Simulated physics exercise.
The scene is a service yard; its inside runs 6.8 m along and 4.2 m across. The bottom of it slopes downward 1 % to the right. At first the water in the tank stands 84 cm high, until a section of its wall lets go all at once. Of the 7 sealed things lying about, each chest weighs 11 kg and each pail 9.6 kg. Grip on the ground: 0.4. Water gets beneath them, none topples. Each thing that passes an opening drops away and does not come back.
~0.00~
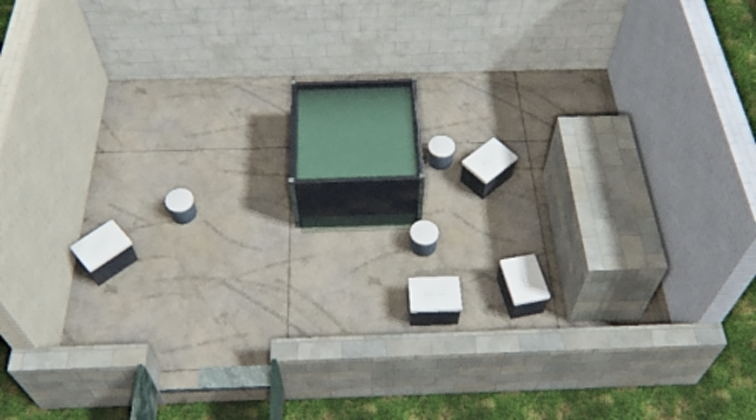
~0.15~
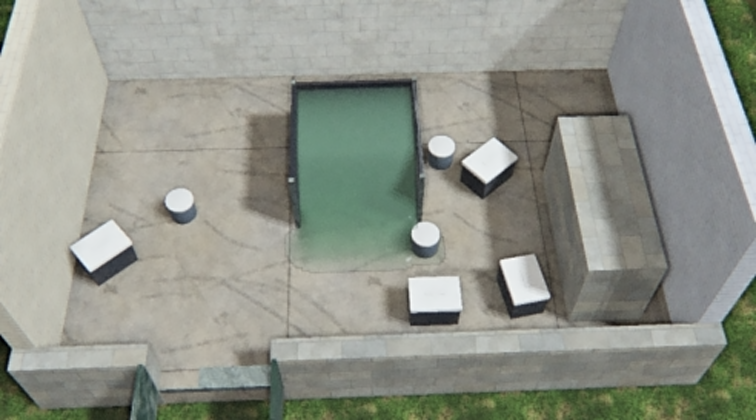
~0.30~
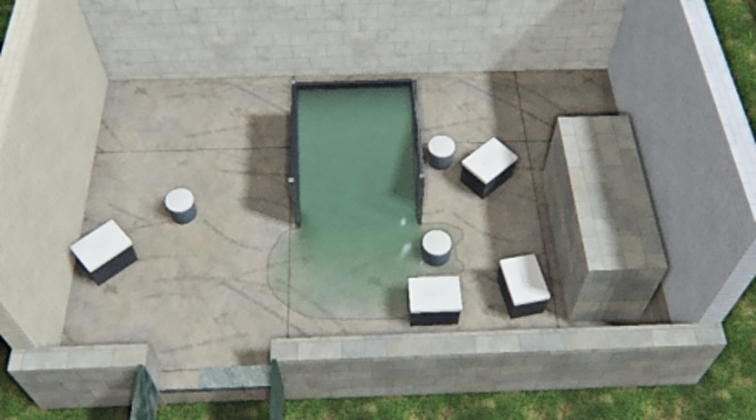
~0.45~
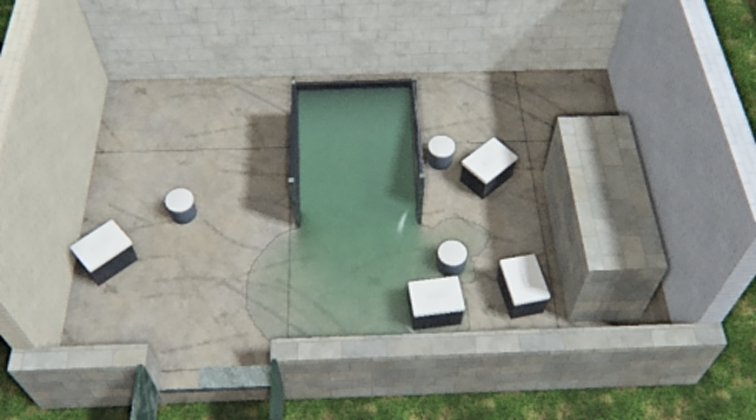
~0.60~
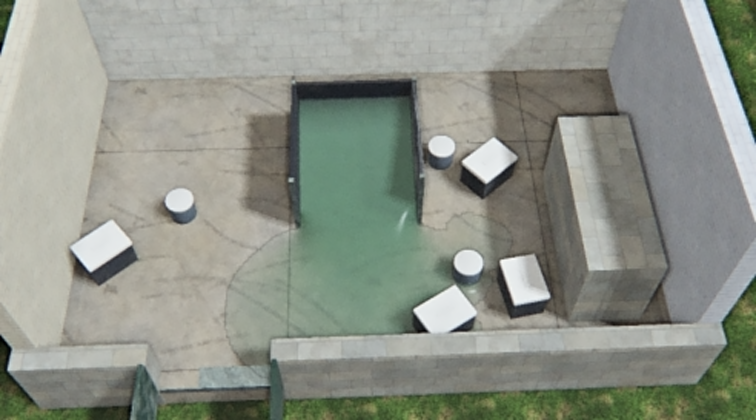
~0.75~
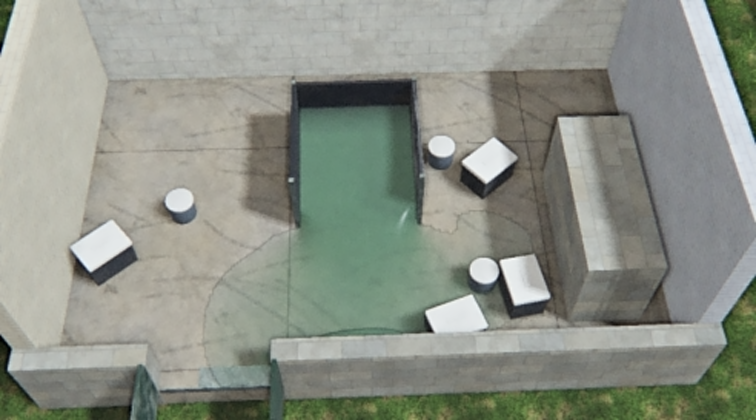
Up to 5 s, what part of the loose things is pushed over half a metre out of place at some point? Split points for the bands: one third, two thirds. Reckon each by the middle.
In the upper range.
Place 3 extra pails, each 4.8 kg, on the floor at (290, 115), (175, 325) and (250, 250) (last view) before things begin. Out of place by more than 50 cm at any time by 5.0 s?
Within it, beyond it, within it.
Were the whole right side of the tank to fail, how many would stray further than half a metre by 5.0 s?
Count: 4.
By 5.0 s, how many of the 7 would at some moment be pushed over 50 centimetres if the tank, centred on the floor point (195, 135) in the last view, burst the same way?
That would give 4.
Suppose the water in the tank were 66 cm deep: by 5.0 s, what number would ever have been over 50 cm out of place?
It would come to 5 of them.
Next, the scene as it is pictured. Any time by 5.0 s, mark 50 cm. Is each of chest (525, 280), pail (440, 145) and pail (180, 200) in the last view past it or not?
First exceeding it, second falling below it, third falling below it.
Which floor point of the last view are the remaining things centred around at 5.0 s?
I'd put it around (382, 174).
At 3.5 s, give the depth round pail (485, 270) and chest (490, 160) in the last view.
5 and 4 cm.
After 1.1 s 2 of 7 are over 50 cm from their spots; 1 afloat.
After 2.2 s 3 of 7 are over 50 cm from their spots; 2 afloat.
After 3.5 s 5 of 7 are over 50 cm from their spots; 2 afloat.
After 5.0 s 5 of 7 are over 50 cm from their spots, and 5 have been at some point; 2 afloat.
